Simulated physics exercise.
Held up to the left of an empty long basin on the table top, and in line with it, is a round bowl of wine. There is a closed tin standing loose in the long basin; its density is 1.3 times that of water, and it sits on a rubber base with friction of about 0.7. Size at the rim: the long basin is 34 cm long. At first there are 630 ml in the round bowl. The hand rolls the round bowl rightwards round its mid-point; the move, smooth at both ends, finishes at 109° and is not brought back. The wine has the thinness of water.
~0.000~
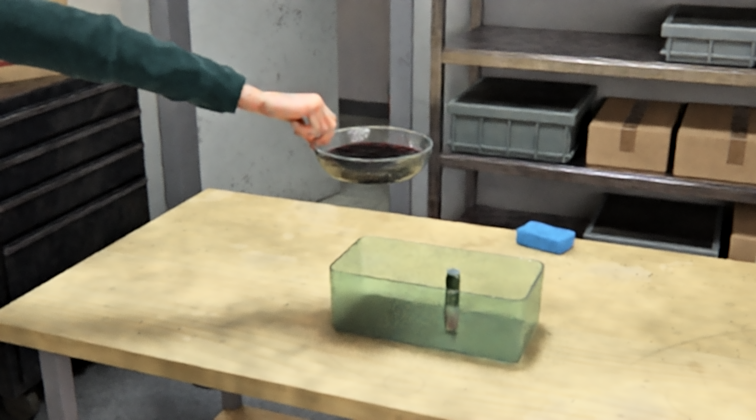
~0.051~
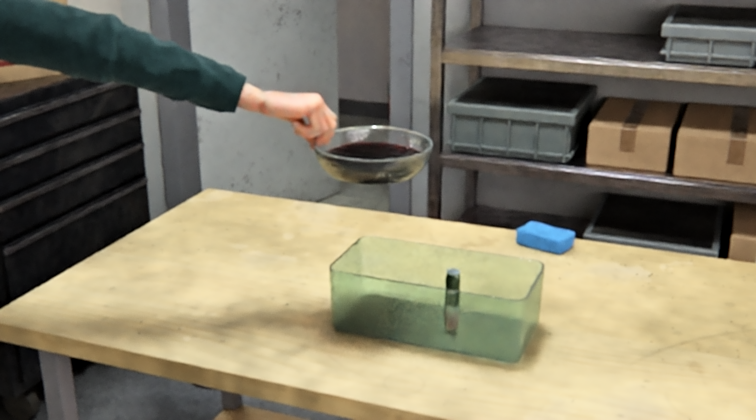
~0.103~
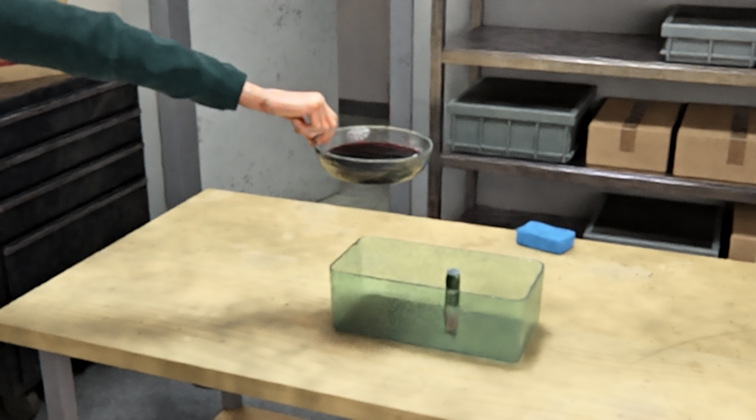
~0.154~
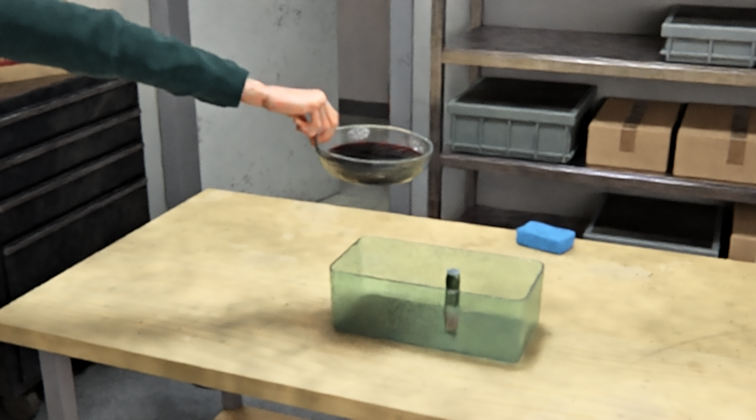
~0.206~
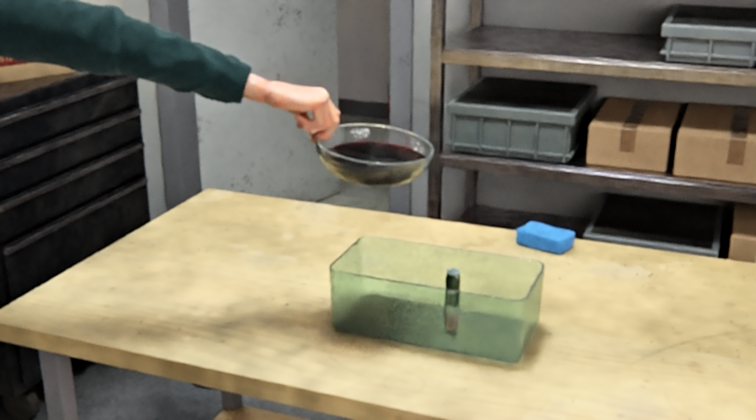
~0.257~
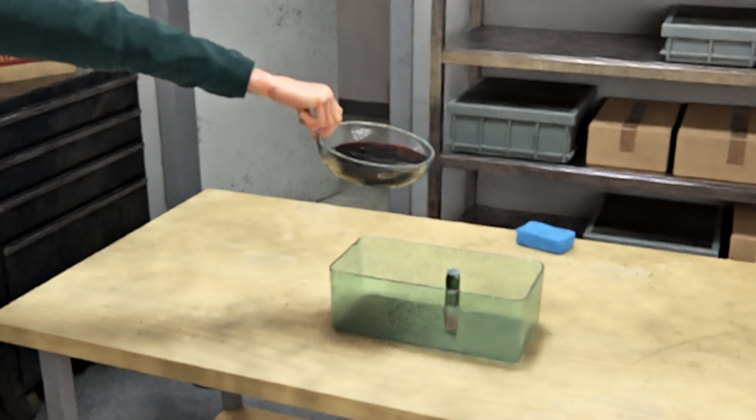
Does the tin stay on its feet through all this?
Yes.
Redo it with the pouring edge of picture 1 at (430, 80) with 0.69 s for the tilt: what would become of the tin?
Then it topples.
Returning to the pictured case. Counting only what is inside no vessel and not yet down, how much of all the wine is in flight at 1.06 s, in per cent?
Close to 4 per cent.
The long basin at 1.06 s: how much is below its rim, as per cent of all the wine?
Close to 96 in a hundred.
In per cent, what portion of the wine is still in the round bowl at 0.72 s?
I'd estimate some 30 % remains.
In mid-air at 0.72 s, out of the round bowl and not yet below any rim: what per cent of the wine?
I'd put it at about 44 percent.
By 0.72 s the tilt is 64° and 29 per cent is still to pour; the tin stands where it began.
By 1.06 s the tilt is 100° and 0 per cent is still to pour; the tin stands where it began.
By 1.41 s the tilt is 109° and 0 per cent is still to pour; the tin stands where it began.
By 1.80 s the tilt is 109° and 0 per cent is still to pour; the tin stands where it began.
At rest the tin stands where it began.
